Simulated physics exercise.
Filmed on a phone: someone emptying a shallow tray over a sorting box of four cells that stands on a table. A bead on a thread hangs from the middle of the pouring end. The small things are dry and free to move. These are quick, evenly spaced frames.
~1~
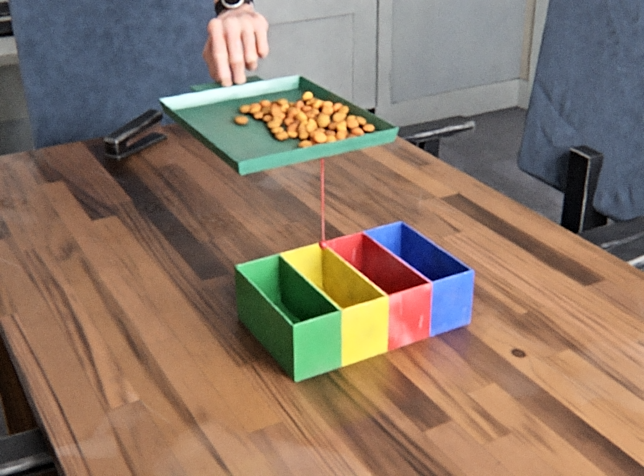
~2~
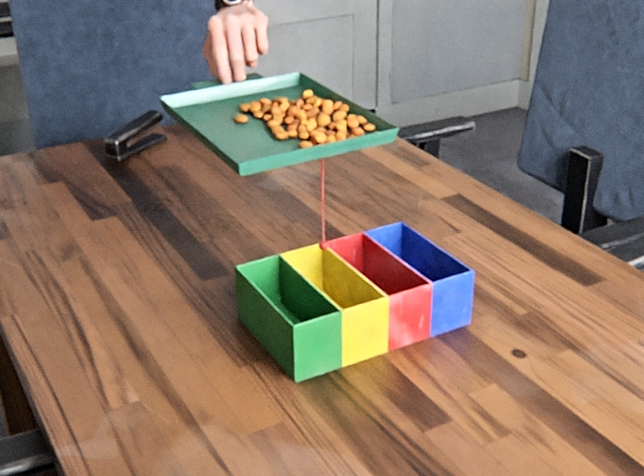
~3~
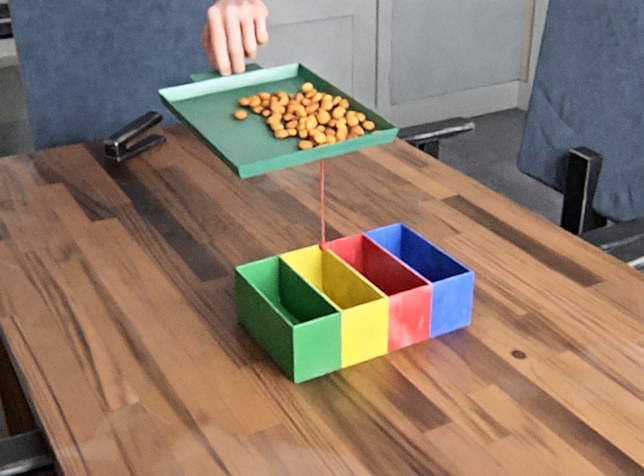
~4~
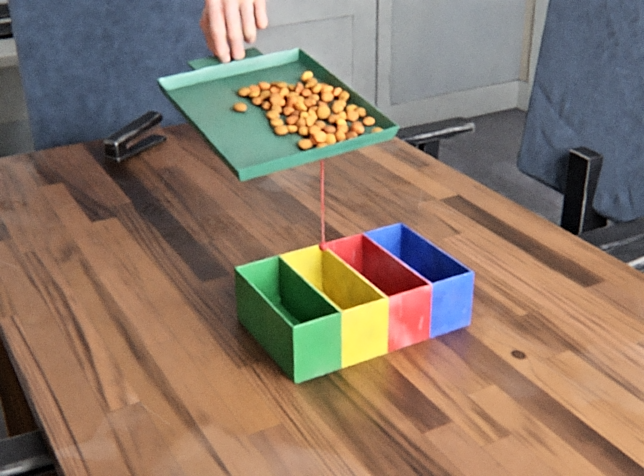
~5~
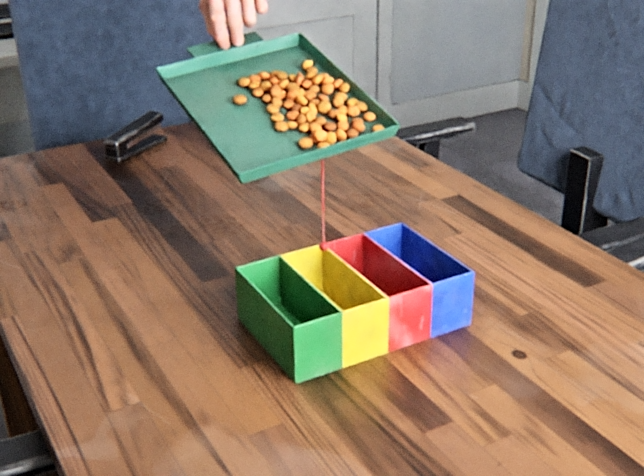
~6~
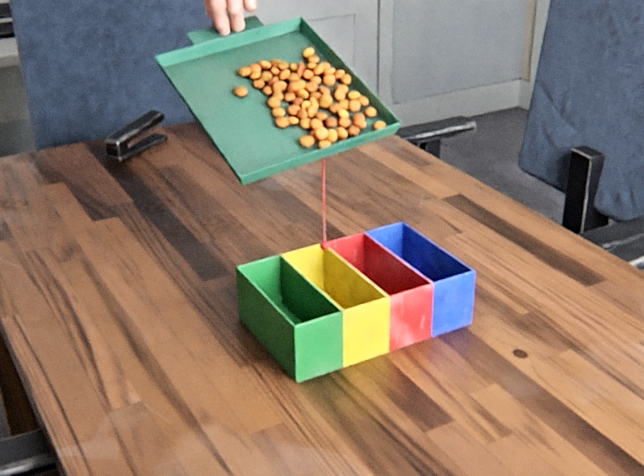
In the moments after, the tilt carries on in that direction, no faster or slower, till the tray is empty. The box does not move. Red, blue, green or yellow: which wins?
It favours the green compartment.
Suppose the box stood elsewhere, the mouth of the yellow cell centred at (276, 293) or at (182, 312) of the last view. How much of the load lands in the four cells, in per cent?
About 100 and 80 per cent.
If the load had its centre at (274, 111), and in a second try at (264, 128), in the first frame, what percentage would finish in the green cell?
In turn 60 and 60 in a hundred.
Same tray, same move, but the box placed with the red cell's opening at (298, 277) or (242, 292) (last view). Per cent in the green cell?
Roughly 0 per cent, and 0 per cent.
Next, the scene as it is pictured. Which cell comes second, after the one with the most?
Second comes that yellow cell.
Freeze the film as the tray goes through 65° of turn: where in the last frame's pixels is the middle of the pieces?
Near (293, 151).
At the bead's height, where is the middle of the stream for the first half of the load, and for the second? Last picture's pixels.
The first part at (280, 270); the rest at (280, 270).
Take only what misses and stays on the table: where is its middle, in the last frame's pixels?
Roughly at (187, 384).
Just after the last frame, tray tipped steeply; almost all on the tray; about a tenth falling or outside the box.
A moment on, tray tipped past a quarter turn; about a tenth on the tray; roughly half in the green cell; about a tenth in the yellow cell; roughly a third falling or outside the box.
Further on, tray tipped past a quarter turn; roughly two thirds in the green cell; roughly a quarter in the yellow cell; roughly a quarter falling or outside the box.
When it is over, tray tipped past a quarter turn; roughly two thirds in the green cell; roughly a quarter in the yellow cell; not one in the red cell; not one in the blue cell; roughly a quarter outside the box.
